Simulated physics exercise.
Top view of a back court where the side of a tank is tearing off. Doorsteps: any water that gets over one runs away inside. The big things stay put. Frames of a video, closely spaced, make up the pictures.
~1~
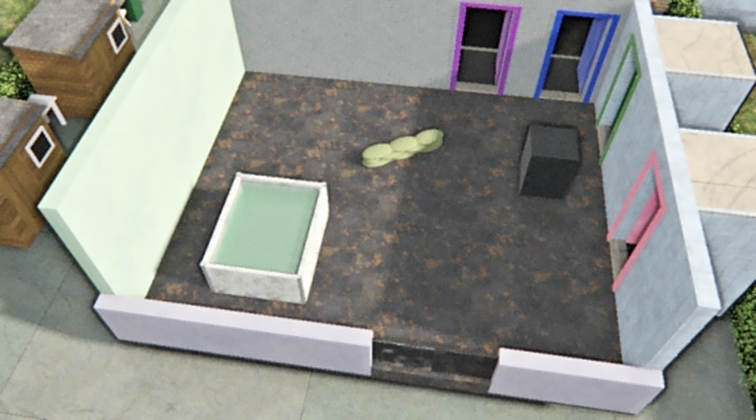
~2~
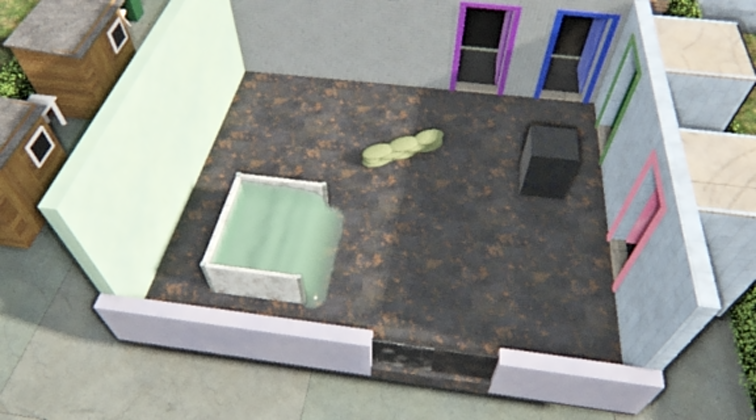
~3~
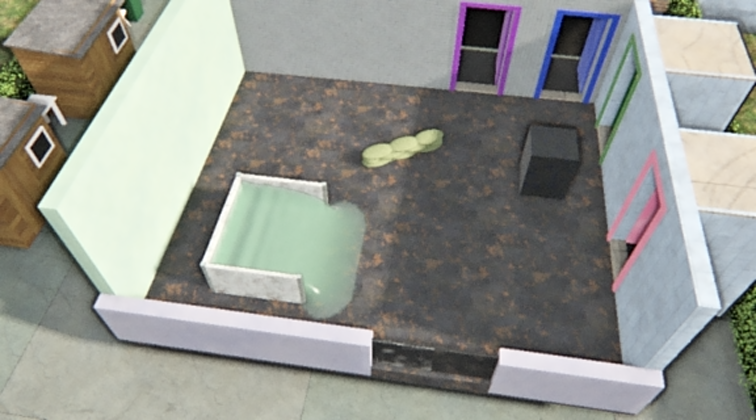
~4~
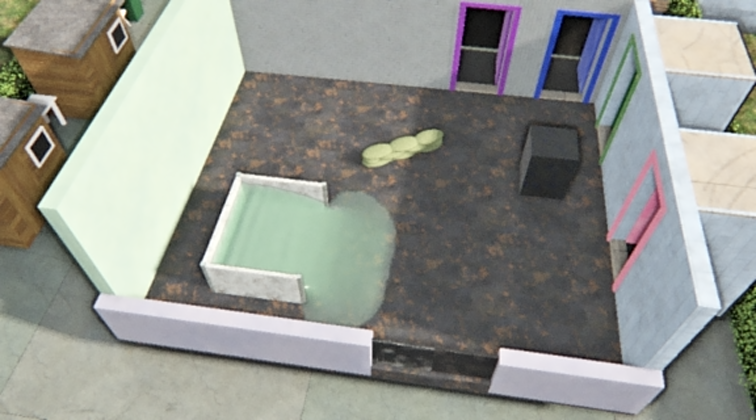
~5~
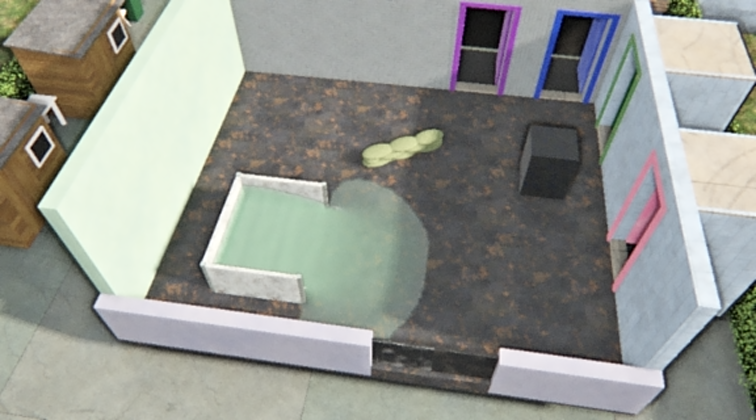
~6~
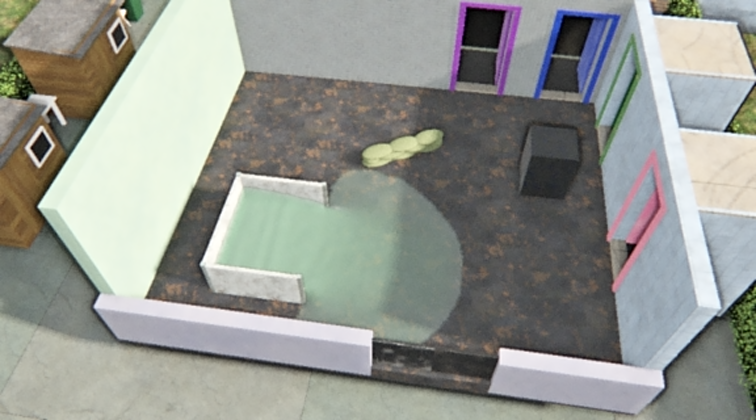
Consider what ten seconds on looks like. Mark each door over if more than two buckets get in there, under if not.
Purple door - under; green door - under; blue door - over; pink door - over.
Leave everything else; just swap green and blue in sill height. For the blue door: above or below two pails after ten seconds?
Looks like blue stays on the safe side.
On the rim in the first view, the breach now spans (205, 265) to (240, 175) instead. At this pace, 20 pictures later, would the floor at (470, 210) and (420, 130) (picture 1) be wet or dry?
Taking the two points in order, the first is left dry and the second is left dry.
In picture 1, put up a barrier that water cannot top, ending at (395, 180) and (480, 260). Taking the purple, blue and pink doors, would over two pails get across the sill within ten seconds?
Note - purple door: Does not reach it; blue door: Crosses the line; pink door: Does not reach it.
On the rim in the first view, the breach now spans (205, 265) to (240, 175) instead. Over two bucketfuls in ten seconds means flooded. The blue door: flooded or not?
Result - blue door: Within bounds.
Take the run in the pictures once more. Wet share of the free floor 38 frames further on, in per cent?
My best guess is some 60 %.
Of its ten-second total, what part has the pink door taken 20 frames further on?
Close to 75 percent.
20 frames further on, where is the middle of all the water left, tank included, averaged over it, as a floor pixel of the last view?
(482, 263).
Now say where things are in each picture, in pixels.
In the first frame, still water in the open tank at (268, 226).
In the second frame, water pours out at (313, 247) and has run to (331, 209).
In the third frame, the front is at (354, 209), out from the gap at (313, 248).
In the fourth frame, the front is at (347, 328), out from the gap at (314, 249).
In the fifth frame, the front is at (421, 230), out from the gap at (314, 249).
In the sixth frame, water pours out at (314, 249) and has run to (454, 291).
A moment on, water covers 35 % of the floor; the purple door not reached, the green door not reached, the blue door not reached, the pink door not reached.
Next, water covers 45 % of the floor; the purple door not reached, the green door not reached, the blue door not reached, the pink door over two buckets in.
Then, water covers 55 % of the floor; the purple door not reached, the green door wet at the sill, nothing in, the blue door wet at the sill, nothing in, the pink door over two buckets in.
Later, water covers 60 % of the floor; the purple door wet at the sill, nothing in, the green door wet at the sill, nothing in, the blue door over two buckets in, the pink door far over two buckets in.
In the end, water covers 90 % of the floor; the purple door under two buckets in, the green door wet at the sill, nothing in, the blue door over two buckets in, the pink door far over two buckets in.
